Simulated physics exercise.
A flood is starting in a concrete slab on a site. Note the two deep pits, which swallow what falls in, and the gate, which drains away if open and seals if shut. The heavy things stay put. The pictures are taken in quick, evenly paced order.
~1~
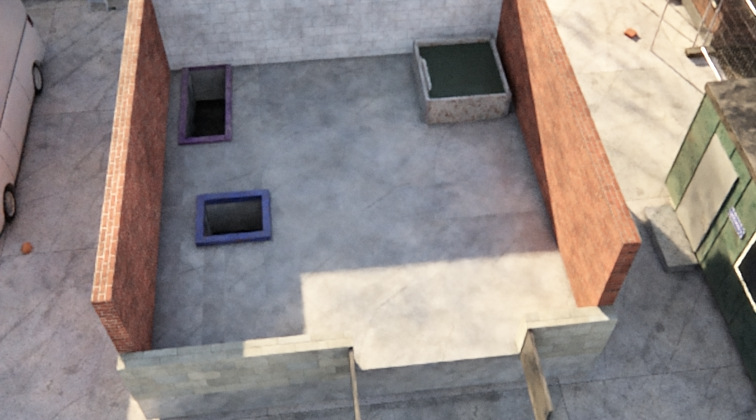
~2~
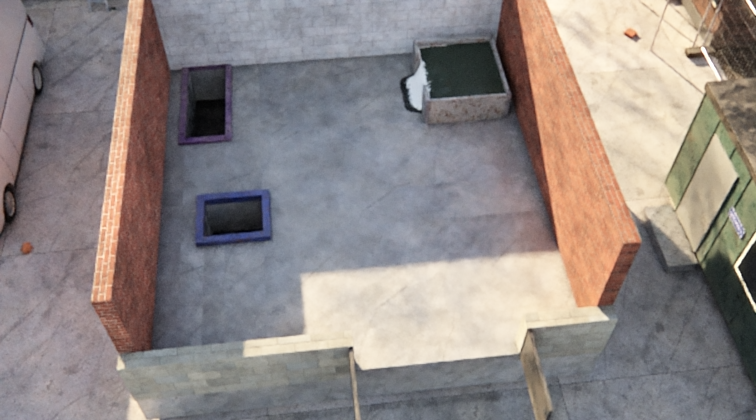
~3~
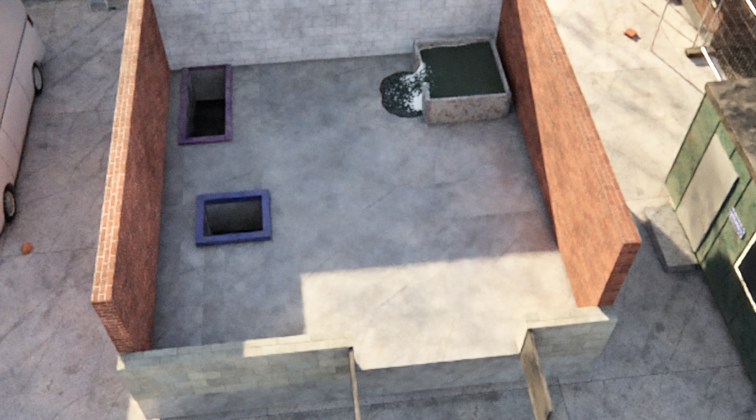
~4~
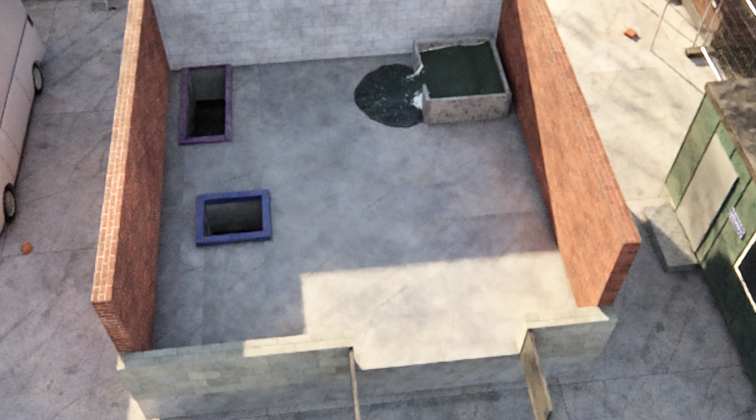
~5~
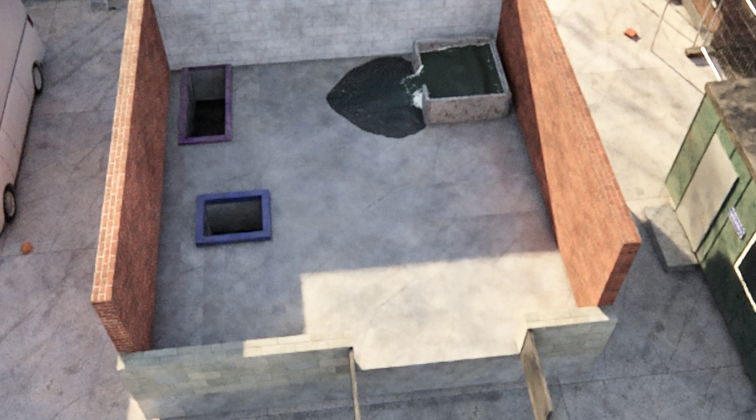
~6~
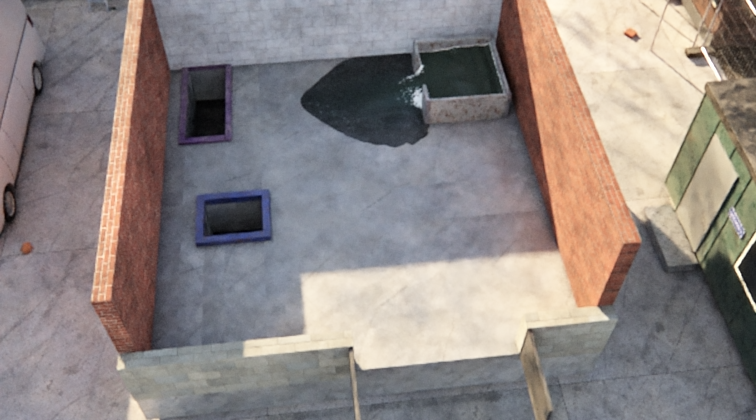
Dark water bursts from the left side of a rough concrete tank at the back right of a walled grey slab, seen from high above. Two dark pits sit on the left, one rimmed in purple and one in blue, between red brick side walls, with a pale wall behind. The tank starts whole, then water foams through a gap and spreads leftward in a widening dark sheet, while the camera stays still.
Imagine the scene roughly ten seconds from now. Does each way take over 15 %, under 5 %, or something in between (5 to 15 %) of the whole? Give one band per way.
At the end, the gate accounts for a negligible part - below five per cent; the purple pit accounts for a substantial part - beyond fifteen per cent; the blue pit accounts for a negligible part - below five per cent.
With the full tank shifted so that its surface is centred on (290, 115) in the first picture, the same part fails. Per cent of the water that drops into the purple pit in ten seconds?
Purple: 40 %.
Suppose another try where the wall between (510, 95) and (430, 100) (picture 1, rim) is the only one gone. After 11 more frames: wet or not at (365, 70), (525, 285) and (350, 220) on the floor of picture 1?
First spot spared, second spot submerged, third spot submerged.
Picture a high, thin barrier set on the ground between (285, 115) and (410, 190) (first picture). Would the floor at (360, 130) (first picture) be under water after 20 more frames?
That spot: Submerged.
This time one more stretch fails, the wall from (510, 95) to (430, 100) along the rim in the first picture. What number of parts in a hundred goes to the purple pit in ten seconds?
For purple, it comes to 0 percent.
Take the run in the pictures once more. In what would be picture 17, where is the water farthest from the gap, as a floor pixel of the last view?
Farthest reach: About (186, 173).
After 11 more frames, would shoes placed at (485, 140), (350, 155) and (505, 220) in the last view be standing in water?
Taking them in the order given: Spared, then swamped, then spared.
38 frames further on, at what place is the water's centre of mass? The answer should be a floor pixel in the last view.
(322, 134).
A moment on, water covers 20 % of the floor; the gate 0 %, the purple pit 0 %, the blue pit 0 %.
Next, water covers 30 % of the floor; the gate 0 %, the purple pit 6 %, the blue pit 0 %.
Then, water covers 35 % of the floor; the gate 0 %, the purple pit 18 %, the blue pit 0 %.
Later, water covers 40 % of the floor; the gate 0 %, the purple pit 25 %, the blue pit 0 %.
In the end, water covers 55 % of the floor; the gate 0 %, the purple pit 27 %, the blue pit 0 %.
